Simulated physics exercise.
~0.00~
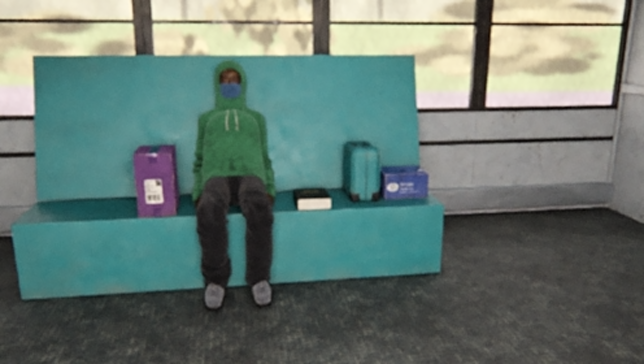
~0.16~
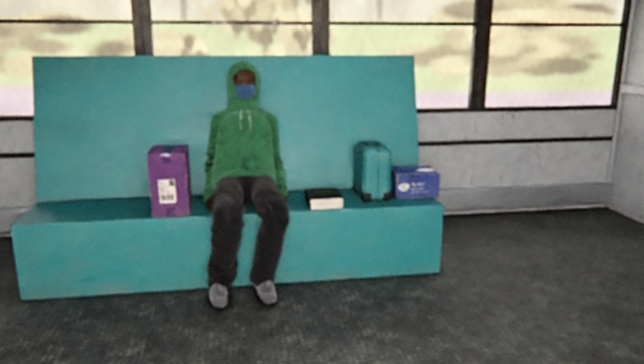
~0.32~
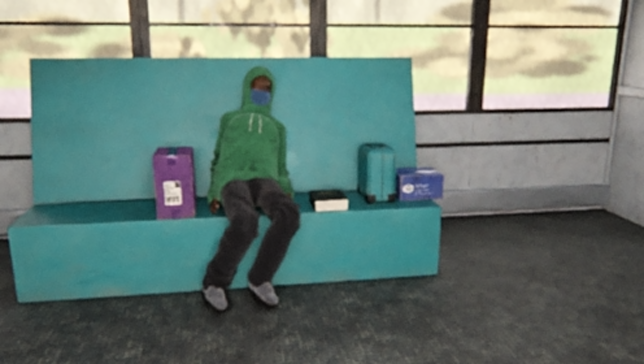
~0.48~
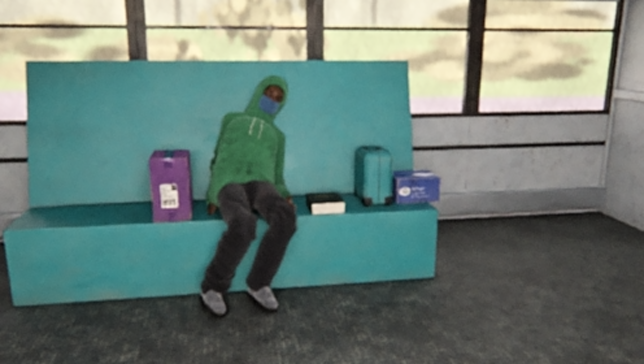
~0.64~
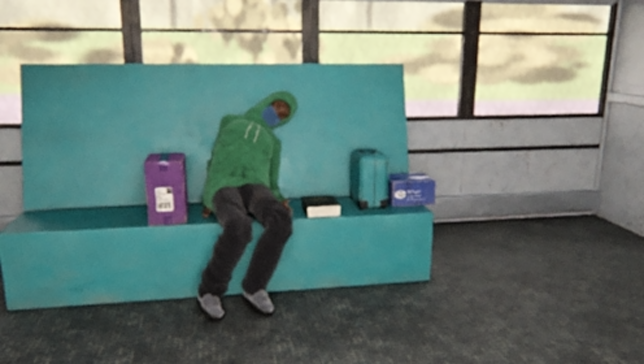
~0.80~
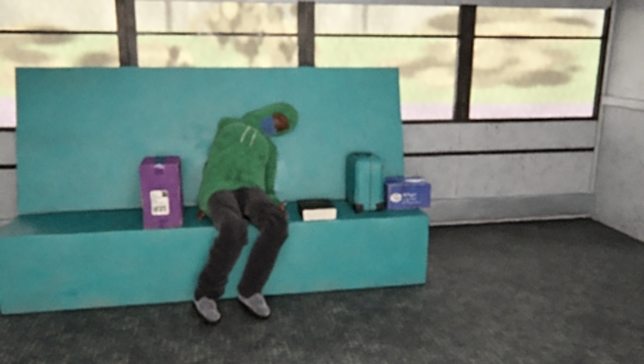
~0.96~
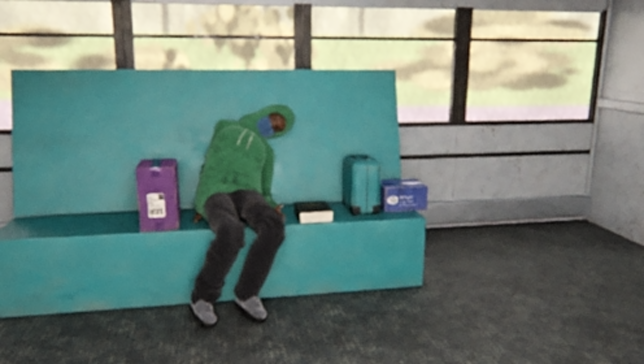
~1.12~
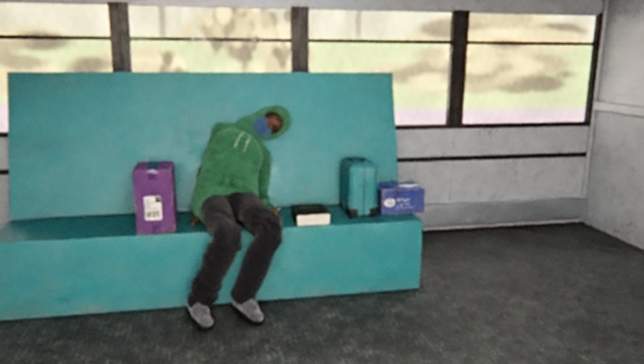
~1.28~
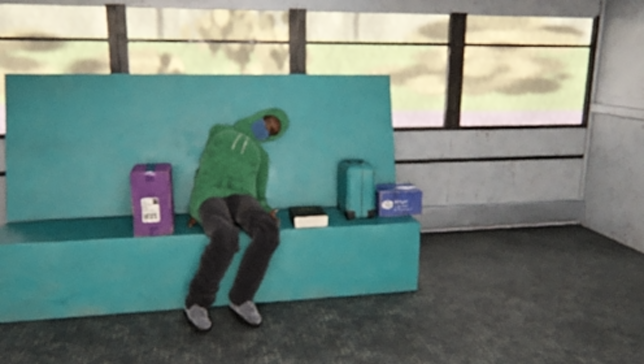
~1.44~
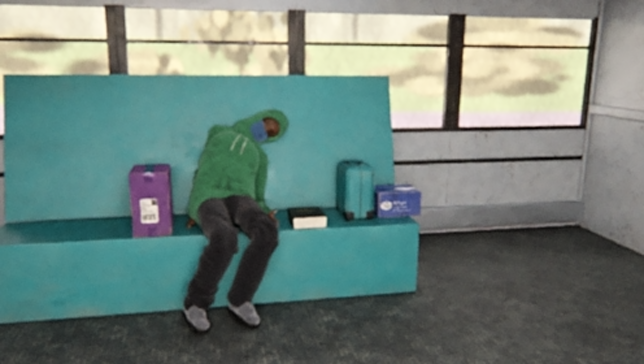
A limp sleeper in a green hood, blue face covering and dark trousers sits on a long teal bench below the windows of a shuttle, seen from the front. A purple pack stands to the left, and a black-topped folder, a teal case and a blue carton sit in a row to the right. The sleeper and the bags first shift slightly right along the seat. Then the upper body sags to the right, head drooping sideways, as the view pans slightly right. The sleeper ends slumped but still seated, and every bag stays on the bench.
